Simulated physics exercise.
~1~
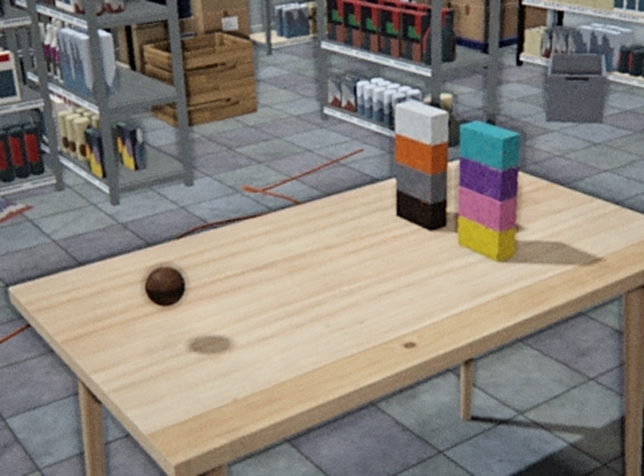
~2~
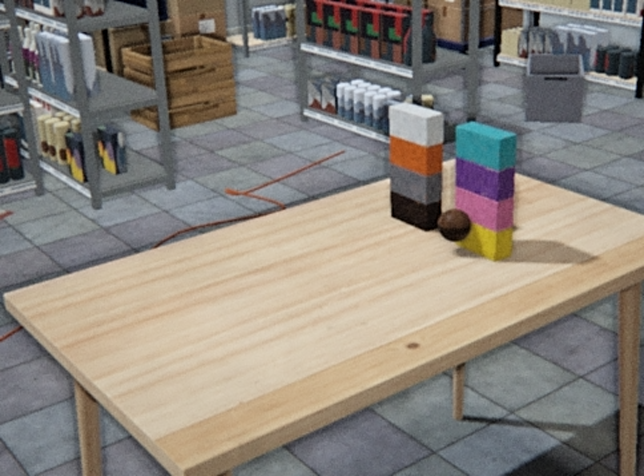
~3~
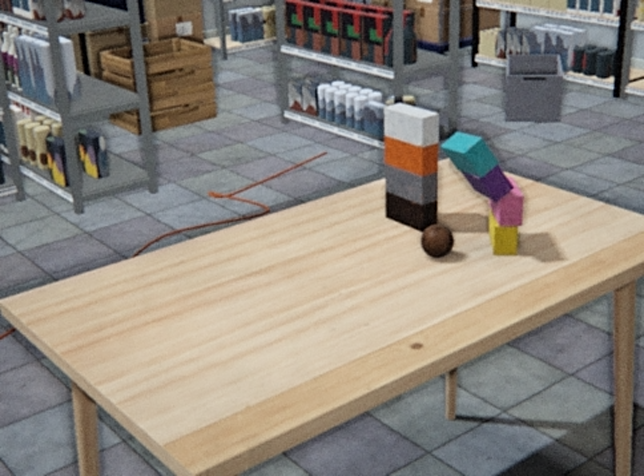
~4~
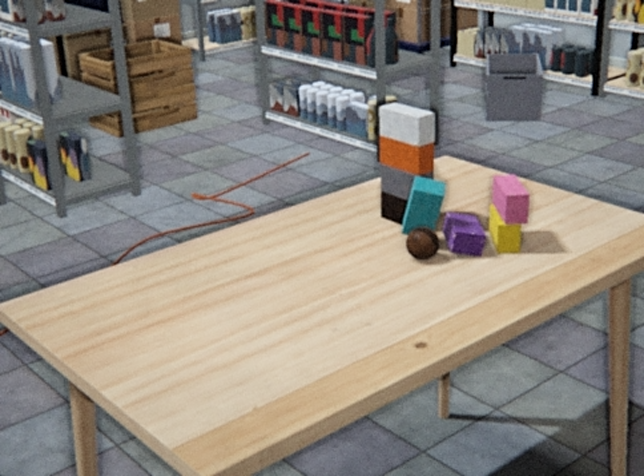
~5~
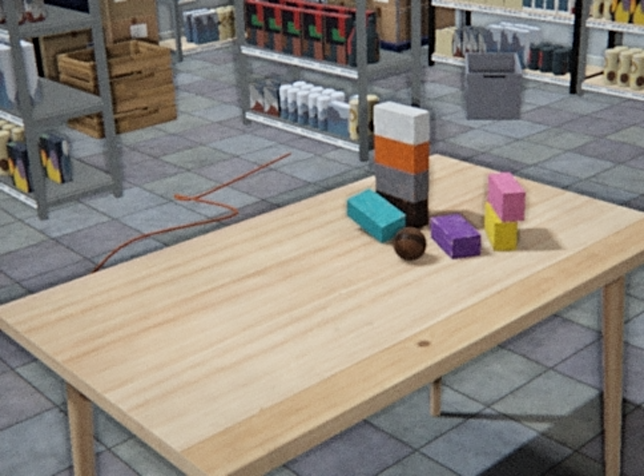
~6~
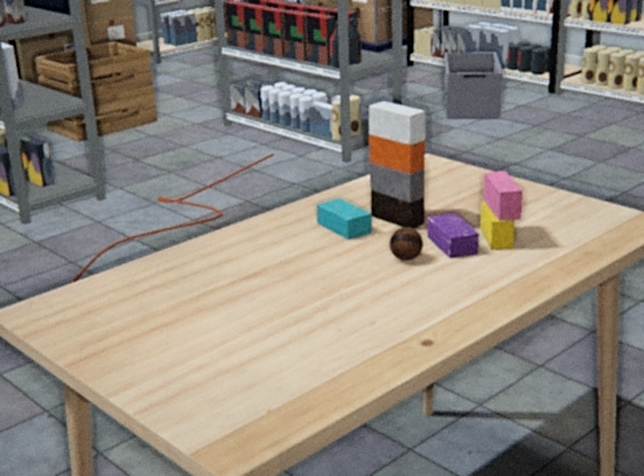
A wooden table held two stacks of coloured blocks when a brown ball flew in and struck the right one, toppling its turquoise and purple blocks onto the tabletop, while pink stayed on yellow, shifted slightly, and the left stack stood.
